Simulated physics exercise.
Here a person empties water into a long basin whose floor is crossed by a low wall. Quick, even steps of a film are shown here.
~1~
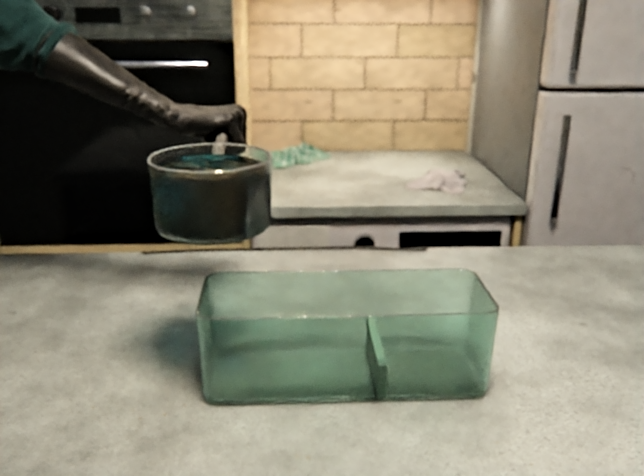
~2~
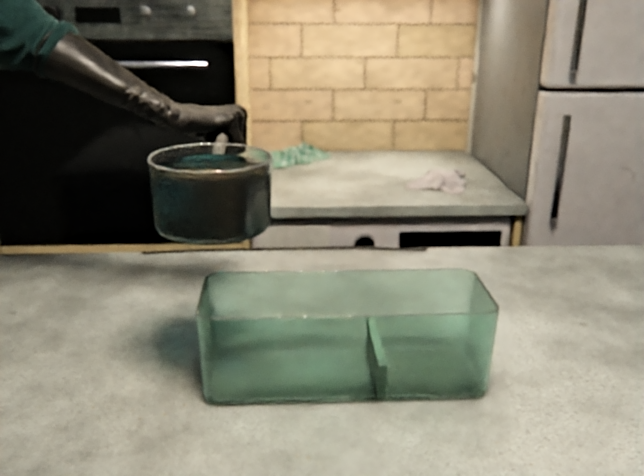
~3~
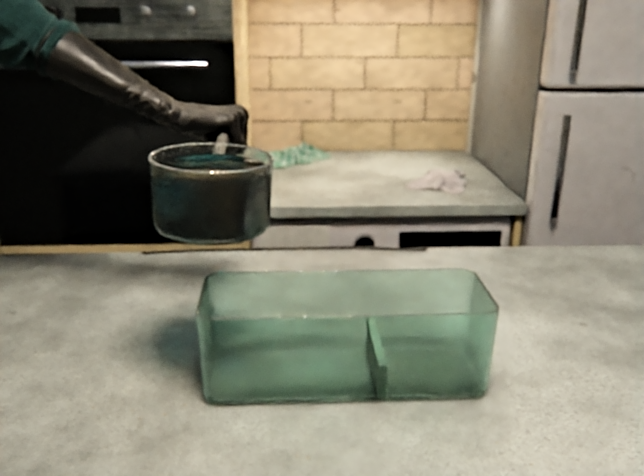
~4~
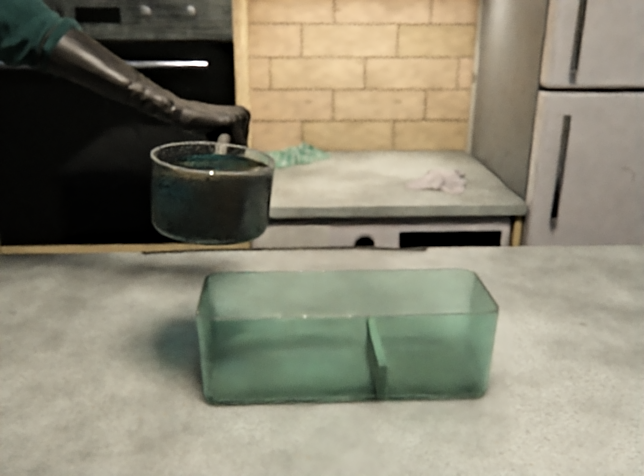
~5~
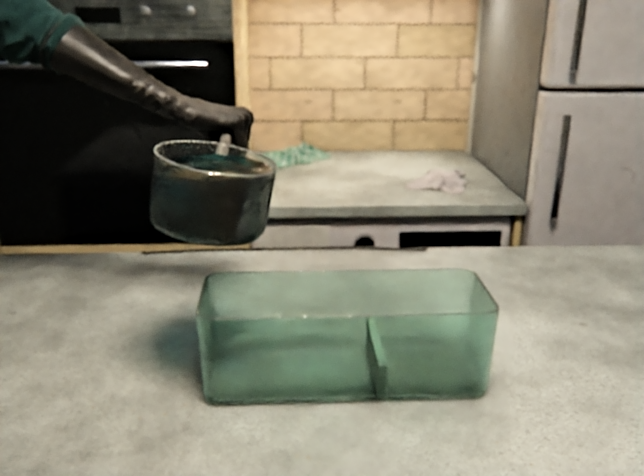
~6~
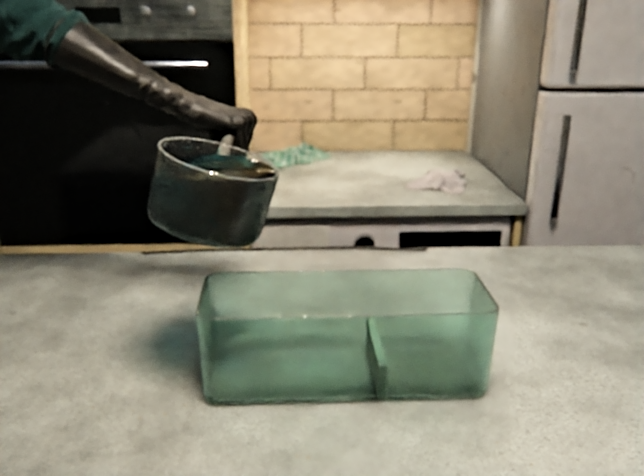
In a kitchen, a gloved hand slightly tilts a glass pot of dark liquid rightward.
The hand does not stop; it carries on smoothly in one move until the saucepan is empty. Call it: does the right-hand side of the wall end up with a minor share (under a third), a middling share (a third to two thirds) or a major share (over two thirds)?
The right side gets a minor share.
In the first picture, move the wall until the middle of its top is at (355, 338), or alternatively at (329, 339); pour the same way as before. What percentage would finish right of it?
10 % and 50 %, roughly.
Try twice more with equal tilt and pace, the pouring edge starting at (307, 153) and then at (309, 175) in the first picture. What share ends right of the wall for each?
Start one gives some 35 %, start two some 30 %.
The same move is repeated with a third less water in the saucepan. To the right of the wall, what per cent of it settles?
Result: Around 5 per cent.
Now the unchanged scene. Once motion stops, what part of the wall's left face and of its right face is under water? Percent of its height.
70 per cent left, 10 per cent right.
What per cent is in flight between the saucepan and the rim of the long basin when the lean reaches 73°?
I'd say some 30 per cent.
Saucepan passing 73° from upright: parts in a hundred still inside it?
I'd put it at some 55 in a hundred.
A moment on, the saucepan is tipped part way and 56 per cent is still to pour, 14 is left of the wall and 0 right of it.
Next, the saucepan is tipped right over and 11 per cent is still to pour, 78 is left of the wall and 2 right of it.
Then the saucepan is tipped right over and 1 per cent is still to pour, 88 is left of the wall and 9 right of it.
Later the saucepan is tipped right over and 0 per cent is still to pour, 90 is left of the wall and 9 right of it.
In the end 90 per cent lies left of the wall, 9 right of it and 0 outside.
